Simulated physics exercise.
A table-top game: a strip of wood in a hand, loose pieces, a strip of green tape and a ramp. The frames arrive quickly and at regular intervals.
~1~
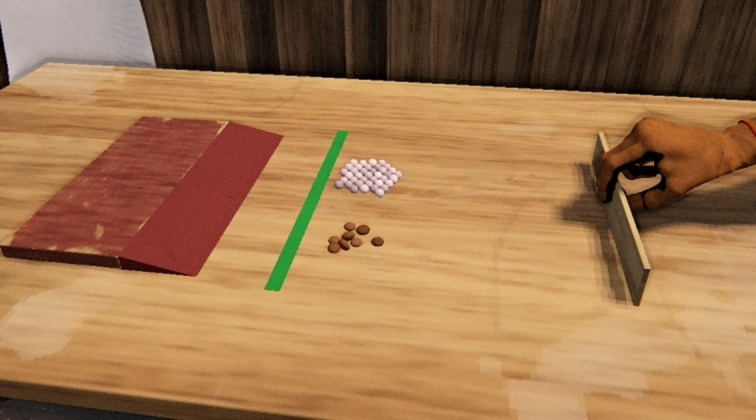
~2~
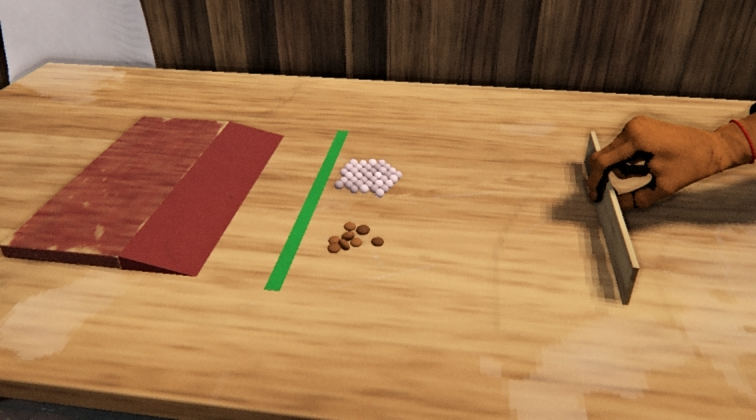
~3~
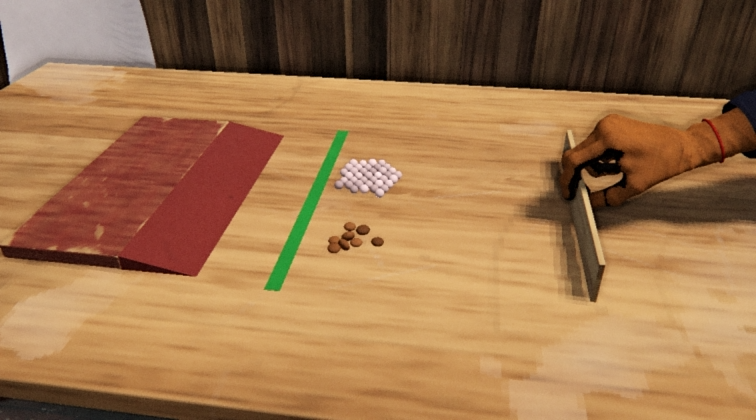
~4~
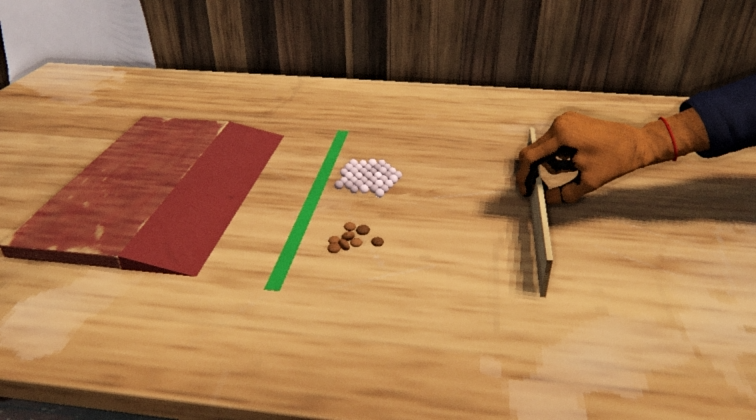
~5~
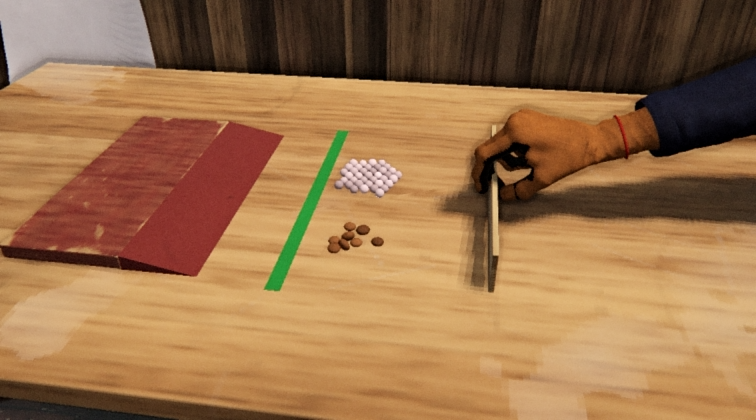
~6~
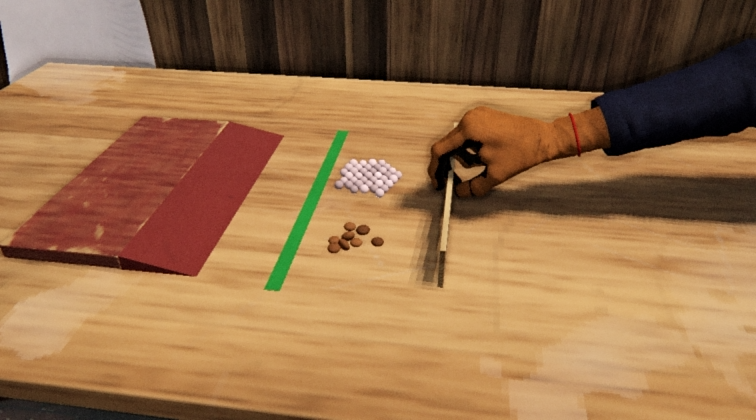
On a wooden table-top, a hand sliding an upright strip of wood leftward towards white beads and brown bits beside green tape.
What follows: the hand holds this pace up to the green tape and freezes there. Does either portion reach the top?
Nearer portion: Not up. Farther portion: Partly up.
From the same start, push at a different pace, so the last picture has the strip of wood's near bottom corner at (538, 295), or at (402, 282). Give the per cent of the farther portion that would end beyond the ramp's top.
The first try gives 10 percent, the second 100 percent.
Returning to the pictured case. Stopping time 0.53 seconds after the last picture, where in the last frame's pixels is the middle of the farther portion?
Its centre should sit roughly at (162, 165).
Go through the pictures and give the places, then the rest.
Strip of wood near (638, 274), at rest; green tape near (341, 136); top of the ramp near (127, 245); nearer portion near (348, 236), a few bits of dog kibble; farther portion near (368, 176), some sugar pearls, in the first frame.
Strip of wood near (628, 273); farther portion near (368, 176), in the second frame.
Strip of wood near (595, 270); nearer portion near (348, 236), in the third frame.
Strip of wood near (545, 266); farther portion near (368, 176), in the fourth frame.
Strip of wood near (494, 261); nearer portion near (348, 236), in the fifth frame.
Strip of wood near (443, 257); green tape near (341, 136); top of the ramp near (127, 245); nearer portion near (348, 236); farther portion near (368, 176), in the sixth frame.
Then, 0.12 s on from there, strip of wood still moving, near (362, 169); nearer portion the whole lot short of the ramp; farther portion the whole lot short of the ramp.
Then, 0.25 s on from there, strip of wood stopped at the green tape; nearer portion the whole lot short of the ramp; farther portion a little on the ramp, the bulk short of the ramp.
Then, 0.53 s on from there, strip of wood stopped at the green tape; nearer portion near a third on the ramp, near two thirds short of the ramp; farther portion the bulk past the top, a little on the ramp.
In the end, strip of wood stopped at the green tape; nearer portion none at all past the top, near a third on the ramp, near two thirds short of the ramp; farther portion all but a few past the top, only a few short of the ramp.
